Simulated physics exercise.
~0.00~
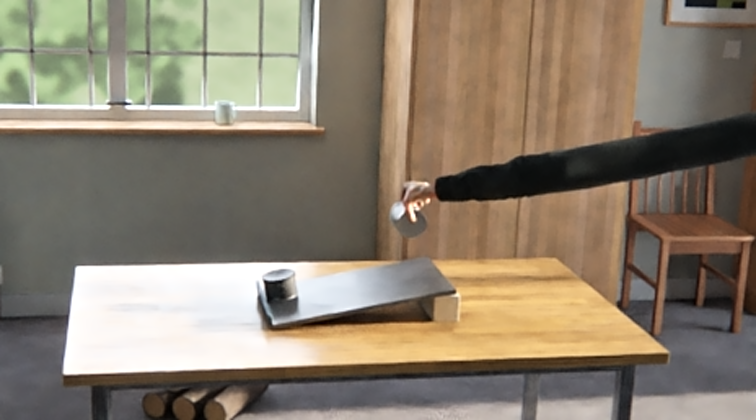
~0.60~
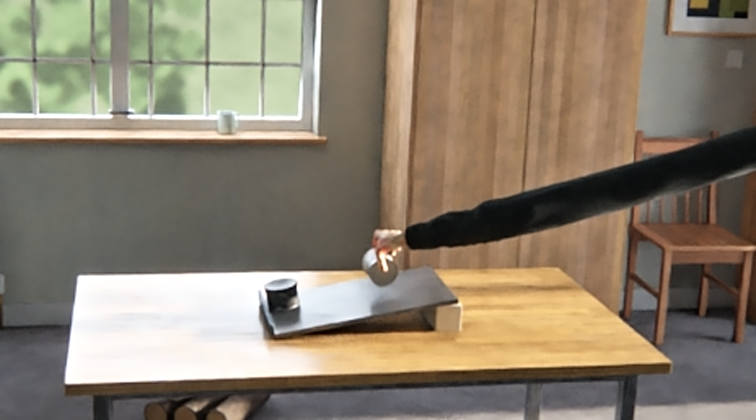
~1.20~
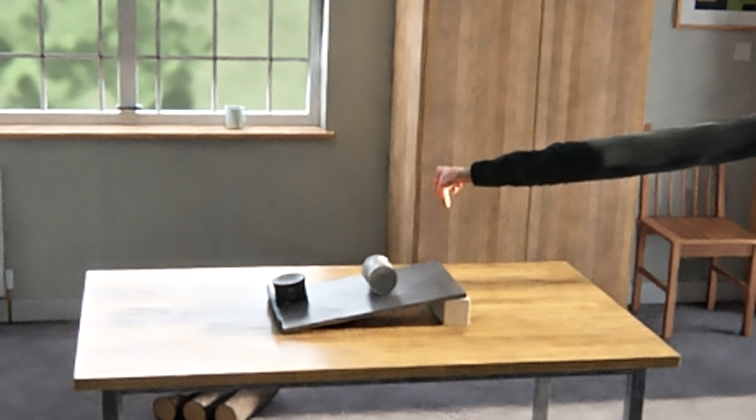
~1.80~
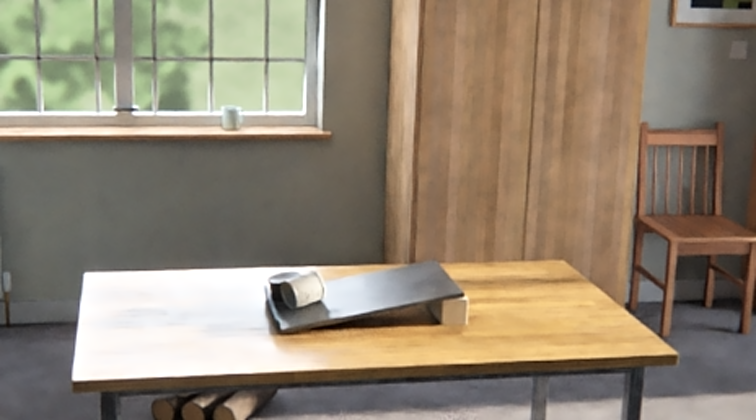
In a room with a window on the left and a tall wooden cupboard behind, a slightly swaying camera looks across at a wooden table. On it a dark board slopes down to the left, its right end propped on a pale block, with a black tub standing at the low end. A dark-sleeved arm reaches in from the right and lowers a pale grey tin onto the board. The hand lets go and draws back, and the tin moves down the slope. It ends beside the tub, which stays in place, with the arm gone.
